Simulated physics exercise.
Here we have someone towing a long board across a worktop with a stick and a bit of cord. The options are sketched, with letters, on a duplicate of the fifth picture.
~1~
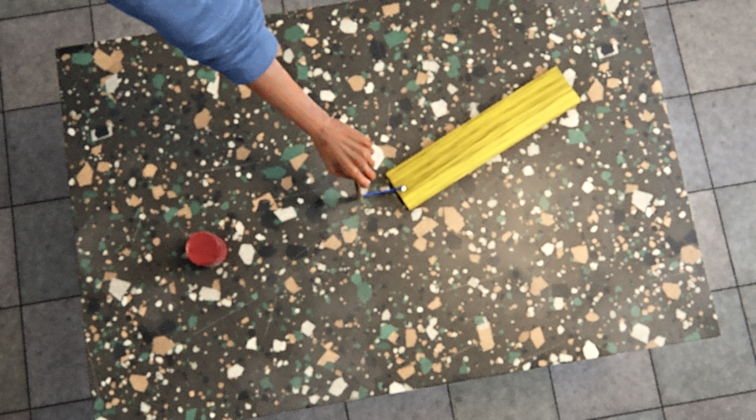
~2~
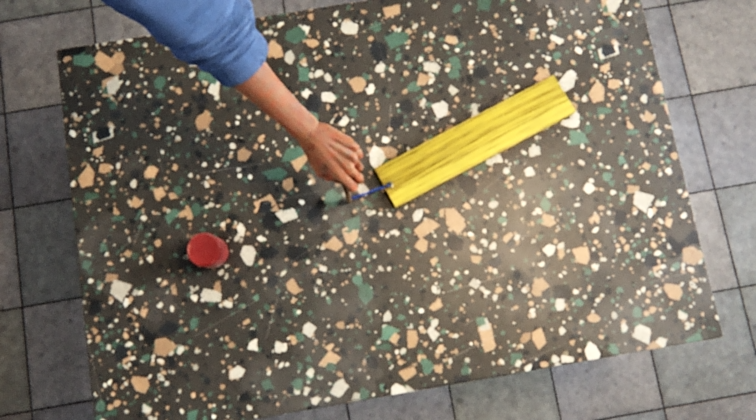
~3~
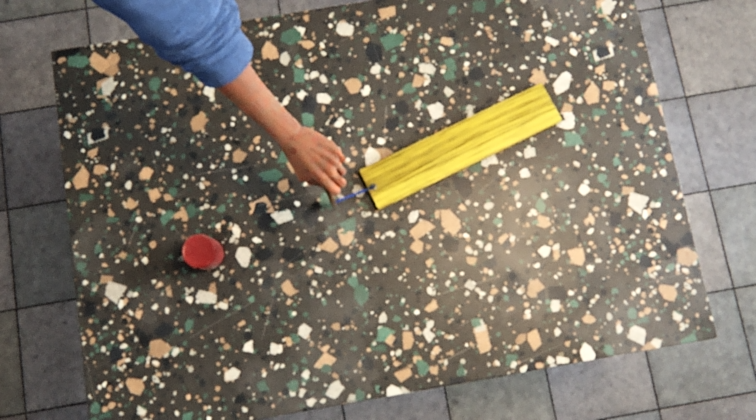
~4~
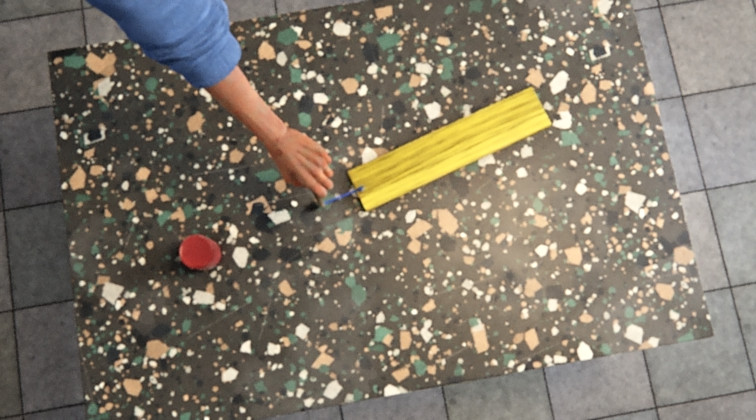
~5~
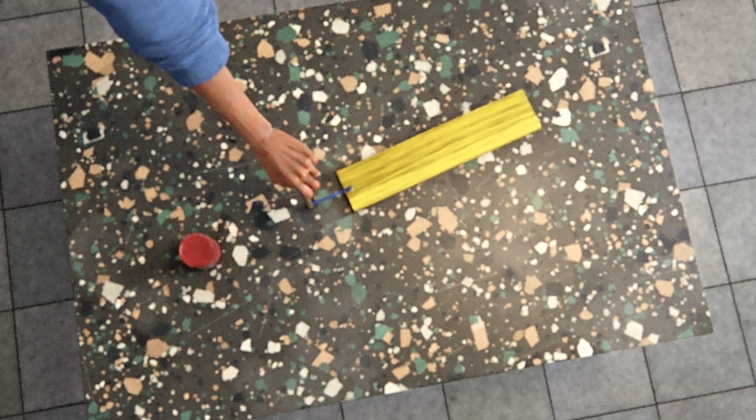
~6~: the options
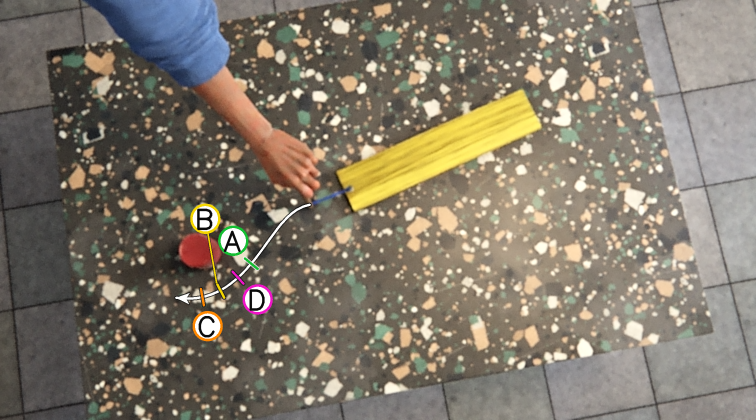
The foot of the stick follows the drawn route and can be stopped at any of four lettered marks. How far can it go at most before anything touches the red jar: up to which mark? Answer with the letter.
C.
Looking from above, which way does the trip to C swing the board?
Anticlockwise.
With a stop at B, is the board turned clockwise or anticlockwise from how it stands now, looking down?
Anticlockwise.
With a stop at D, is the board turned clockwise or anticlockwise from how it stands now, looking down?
Anticlockwise.
On the marked copy, A at (251, 264); B at (220, 290); C at (202, 297); D at (238, 278); the route from (310, 205) via (251, 264) to (176, 298).
With C. Early on, foot of the stick (273, 235), middle of the board (399, 169).
Further on, foot of the stick (240, 276), middle of the board (360, 196).
At the end, foot of the stick (203, 297), middle of the board (326, 219); nothing has been touched.
As for the rest, A is safe but short; B is safe but short; D is safe but short.
